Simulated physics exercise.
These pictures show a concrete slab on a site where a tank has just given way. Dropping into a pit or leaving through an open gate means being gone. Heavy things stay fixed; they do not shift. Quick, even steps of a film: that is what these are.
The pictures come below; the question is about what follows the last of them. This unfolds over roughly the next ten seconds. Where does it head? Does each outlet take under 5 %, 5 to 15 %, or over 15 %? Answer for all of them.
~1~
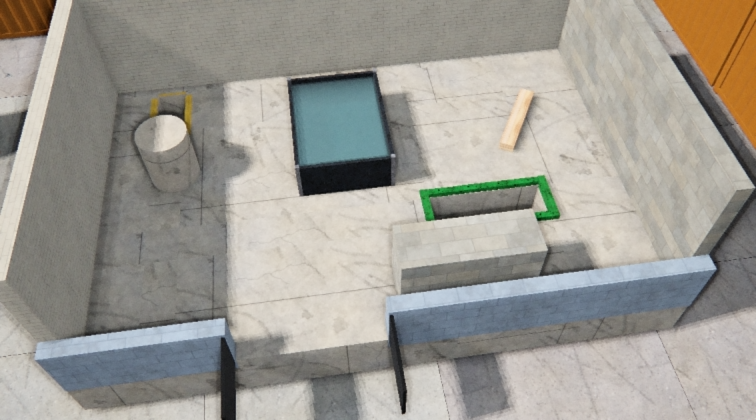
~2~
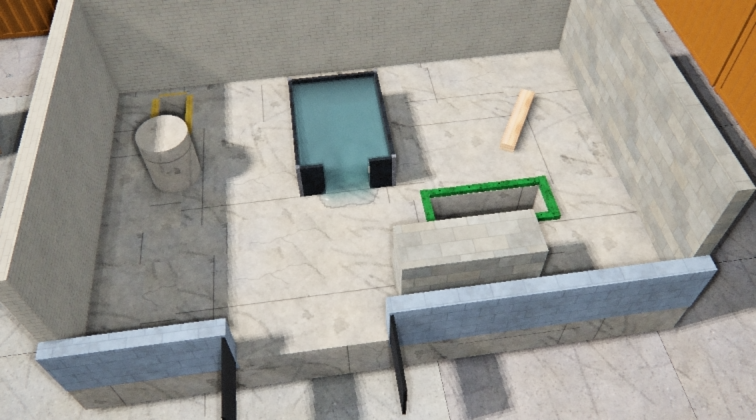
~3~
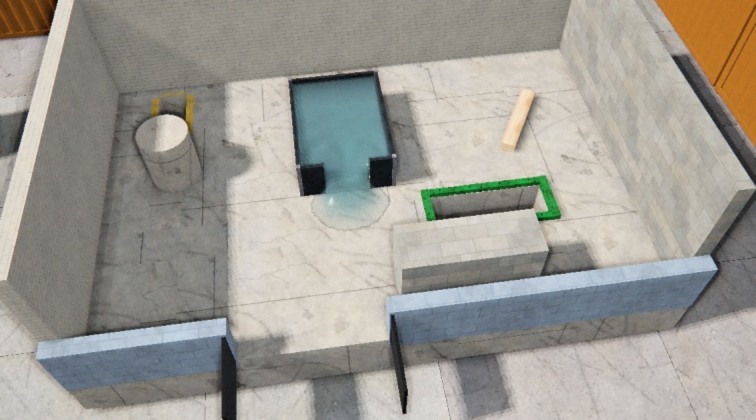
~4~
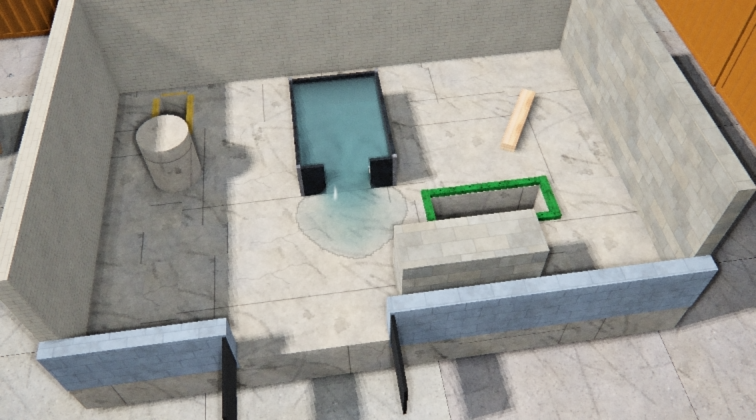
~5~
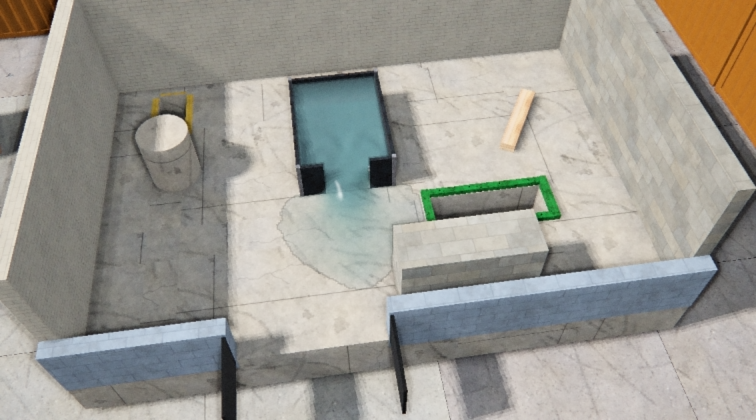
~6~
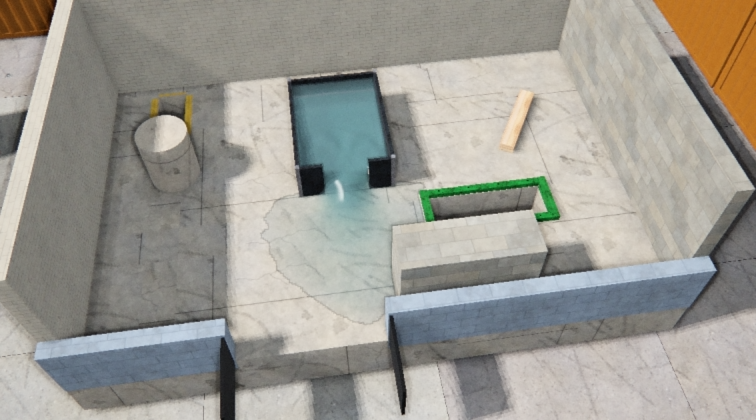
Answer: The gate takes over 15 %; the green pit takes under 5 %; the yellow pit takes under 5 %.
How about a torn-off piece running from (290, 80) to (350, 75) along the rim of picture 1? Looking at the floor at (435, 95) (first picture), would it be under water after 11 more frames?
Check at the given point: Inundated.
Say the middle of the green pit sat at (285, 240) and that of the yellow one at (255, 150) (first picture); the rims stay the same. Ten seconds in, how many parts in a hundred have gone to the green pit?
Note: Green pit, 20 percent.
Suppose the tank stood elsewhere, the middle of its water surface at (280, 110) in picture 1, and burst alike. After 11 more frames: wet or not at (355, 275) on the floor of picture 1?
Soaked.
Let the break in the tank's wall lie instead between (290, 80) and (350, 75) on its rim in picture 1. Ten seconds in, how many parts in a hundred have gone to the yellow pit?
In percent, yellow takes 30.
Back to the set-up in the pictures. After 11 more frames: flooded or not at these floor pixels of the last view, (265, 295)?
That spot will be soaked.
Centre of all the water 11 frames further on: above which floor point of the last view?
The centre of mass sits at about (348, 180).
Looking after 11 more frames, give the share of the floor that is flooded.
My estimate is roughly 25 percent.
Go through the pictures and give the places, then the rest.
The tank at (339, 120) is whole and still, in the first picture.
The front is at (373, 195), out from the gap at (347, 181), in the second picture.
The front is at (340, 226), out from the gap at (348, 181), in the third picture.
Water pours out at (348, 181) and has run to (352, 253), in the fourth picture.
The front is at (356, 283), out from the gap at (347, 181), in the fifth picture.
The front is at a hidden place, out from the gap at (347, 181), in the sixth picture.
A moment on, water covers 15 % of the floor; the gate 3 %, the green pit 0 %, the yellow pit 0 %.
Next, water covers 25 % of the floor; the gate 12 %, the green pit 0 %, the yellow pit 0 %.
Then, water covers 30 % of the floor; the gate 23 %, the green pit 0 %, the yellow pit 0 %.
Later, water covers 35 % of the floor; the gate 36 %, the green pit 0 %, the yellow pit 0 %.
In the end, water covers 50 % of the floor; the gate 46 %, the green pit 0 %, the yellow pit 0 %.
